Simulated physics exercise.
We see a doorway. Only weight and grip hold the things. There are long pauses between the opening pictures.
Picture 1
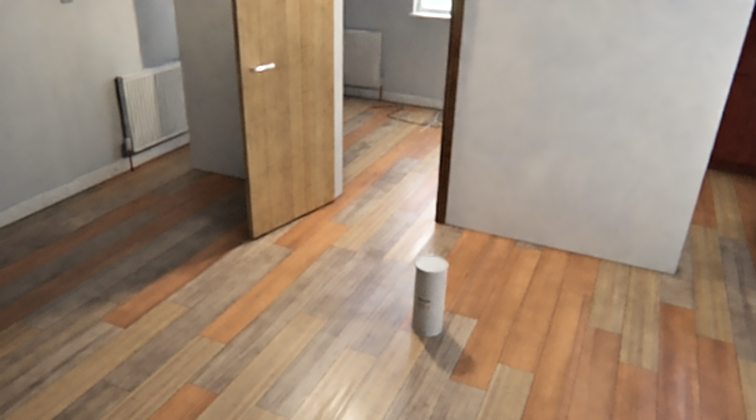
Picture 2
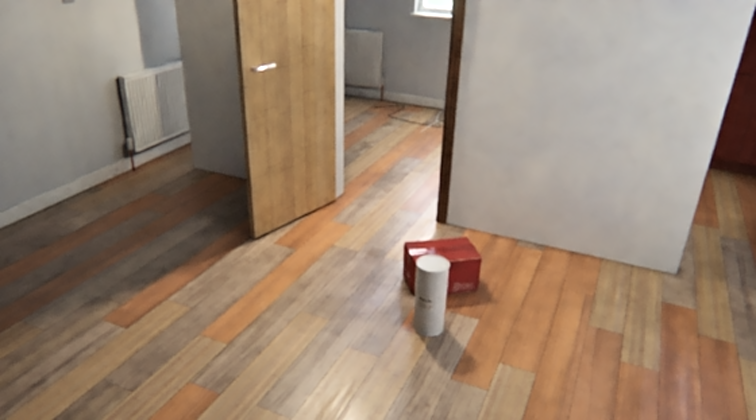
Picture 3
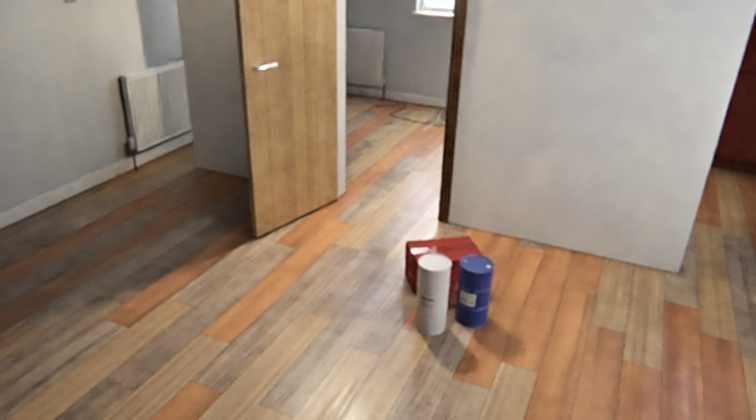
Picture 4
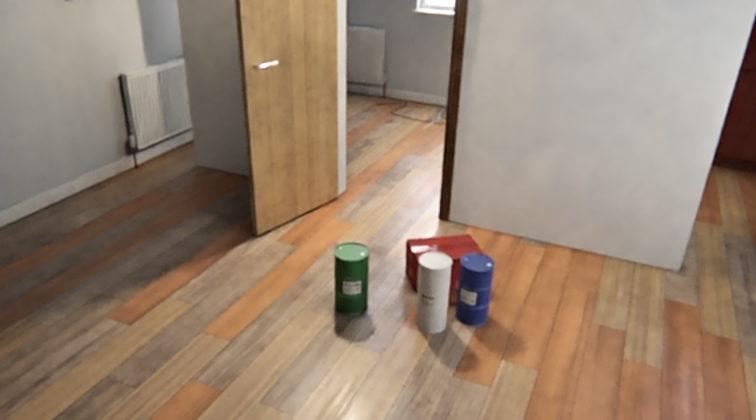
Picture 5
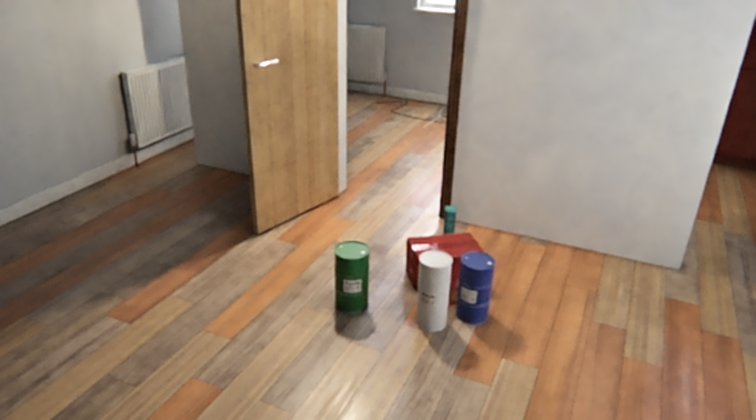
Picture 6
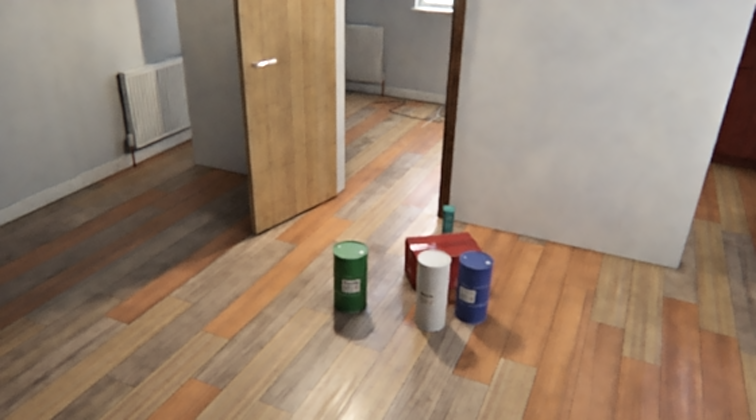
A growing group of objects appears on a patchwork wood-plank floor before a doorway, seen from above at an angle. A white canister stands right of the wide-open wooden door, between grey walls, with a radiator at left. A red box appears behind it, then a blue canister to its right, a green one to its left and a turquoise container behind the box, while the door stays still and the camera barely shifts.
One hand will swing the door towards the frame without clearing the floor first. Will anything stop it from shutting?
In the end the door closes.
Then, 0.70 s after the last picture, door 87° open.
Then, 1.30 s after the last picture, door 61° open.
Then, 1.80 s after the last picture, door 39° open.
Then, 2.40 s after the last picture, door 12° open.
At rest, door 0° open; all 5 in place. Seen from the same camera at the end, turquoise carton near (448, 225).
